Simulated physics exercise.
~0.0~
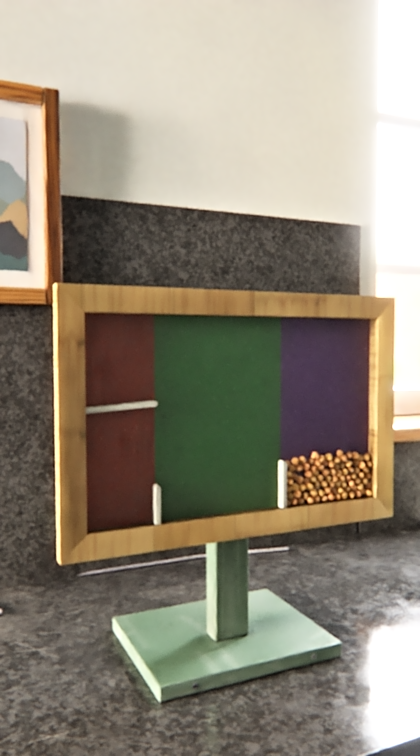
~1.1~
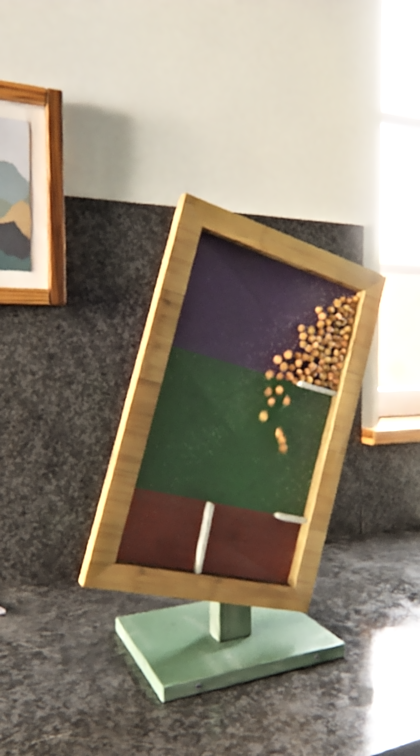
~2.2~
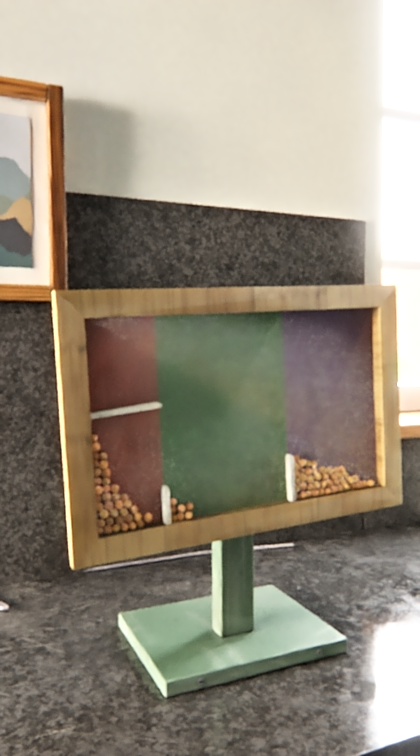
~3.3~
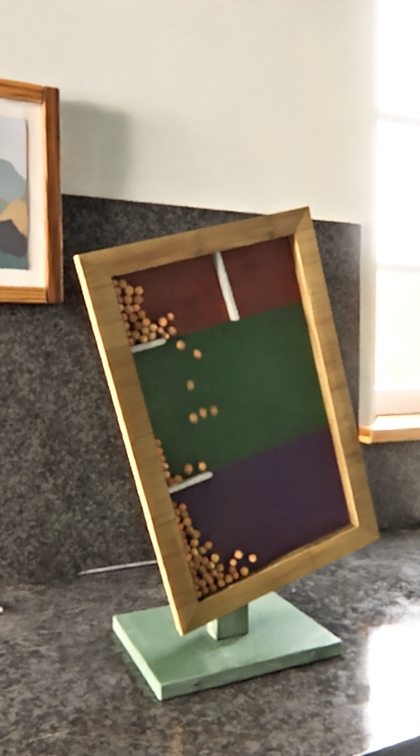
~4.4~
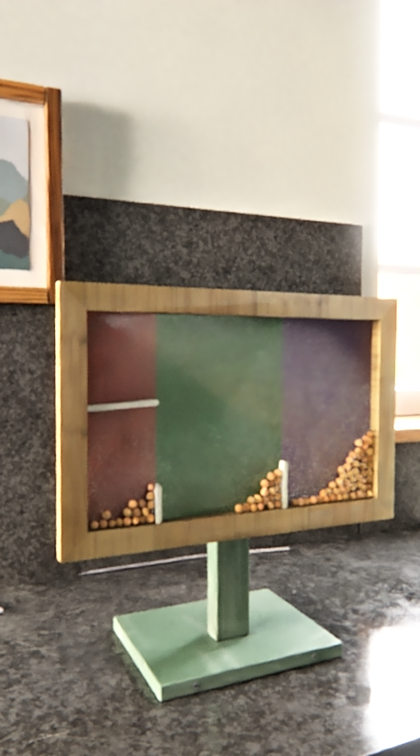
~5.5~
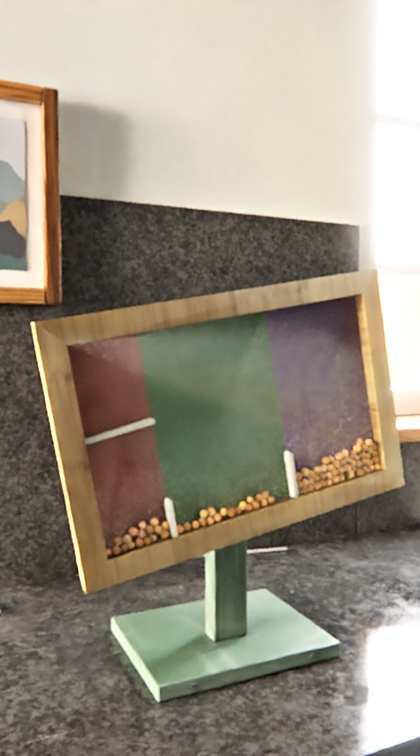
A wood-framed board of wooden beads tipped steeply anticlockwise, swung far over clockwise, then turned back, and its beads spilled from the purple strip into the green and red, ending at a slight anticlockwise tilt with most still in purple.
